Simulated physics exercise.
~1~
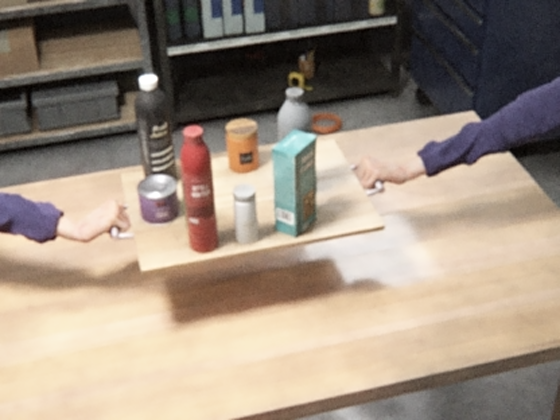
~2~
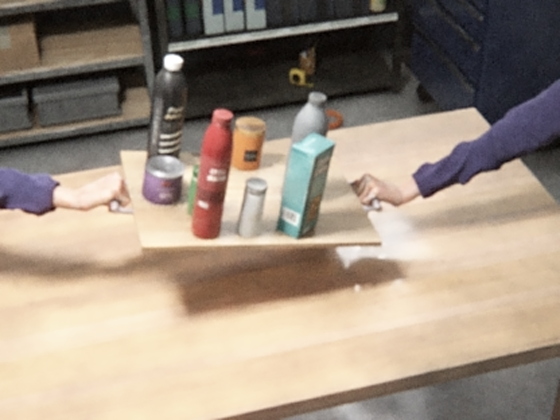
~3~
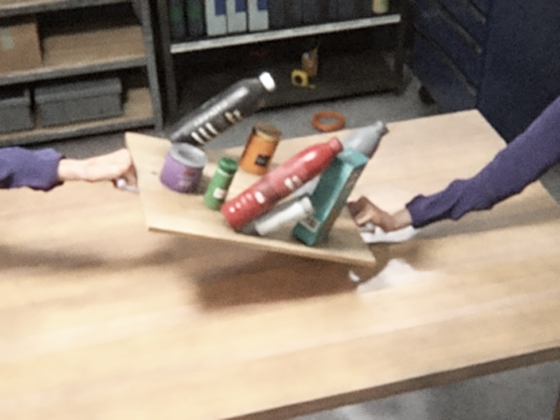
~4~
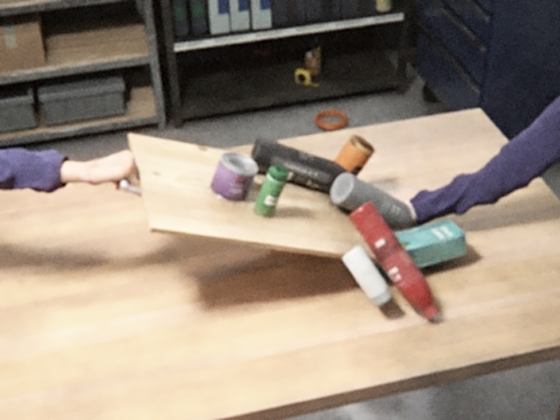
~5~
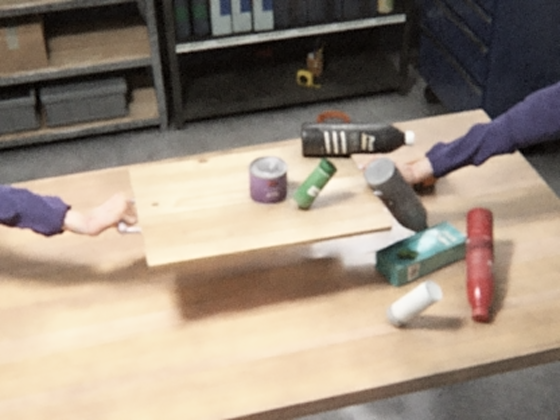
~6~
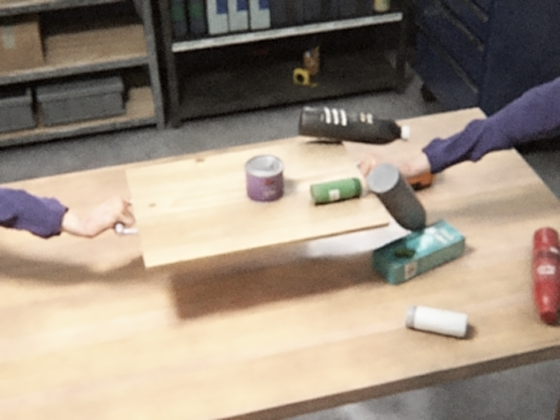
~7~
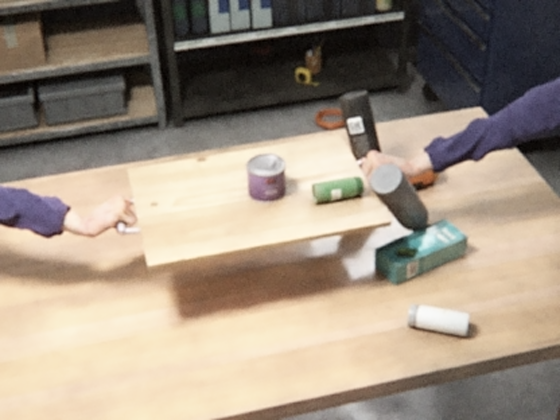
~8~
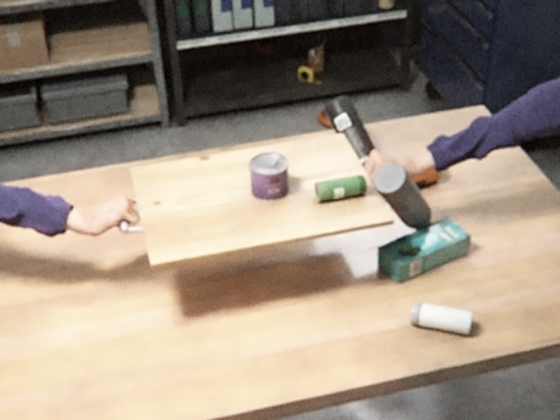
We see two hands tilt a wooden board of containers down to the right and level it, sending bottles, an orange jar and a turquoise carton off that side, while the purple tin stays upright on the board beside the toppled green shaker.
